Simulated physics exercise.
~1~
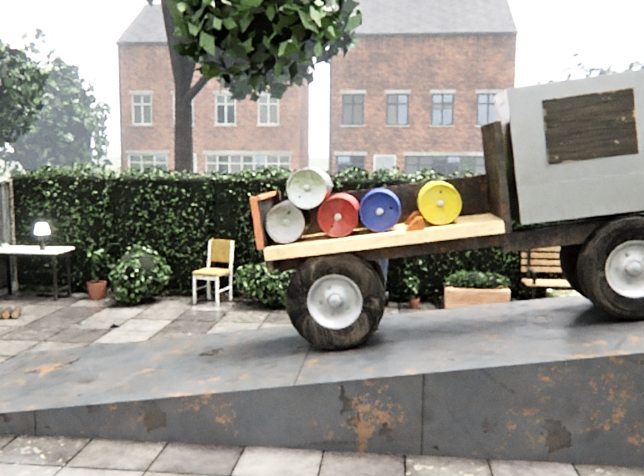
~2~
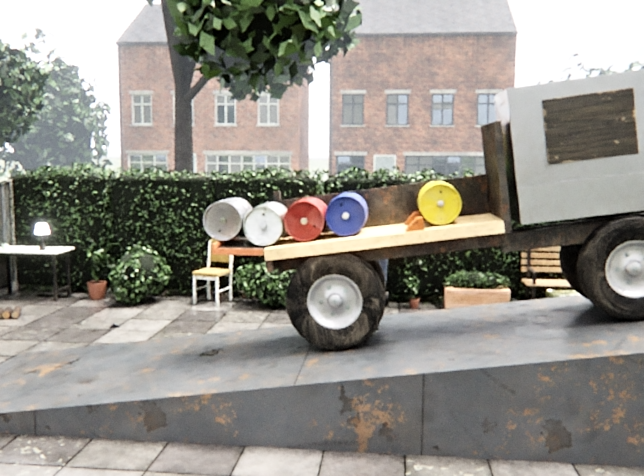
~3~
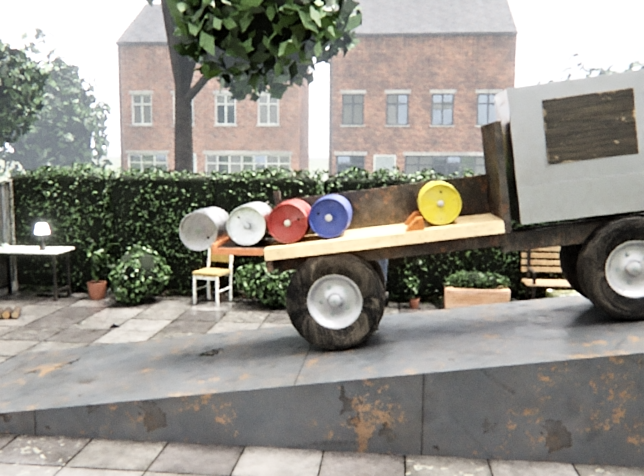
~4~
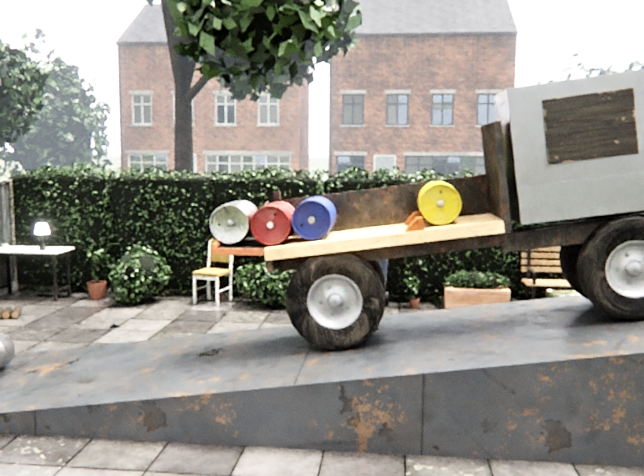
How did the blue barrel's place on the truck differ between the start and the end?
At the start the blue barrel sat farther up the bed, close to the yellow one. By the end it had rolled left toward the tailgate, leaving a wide gap between it and the yellow barrel.
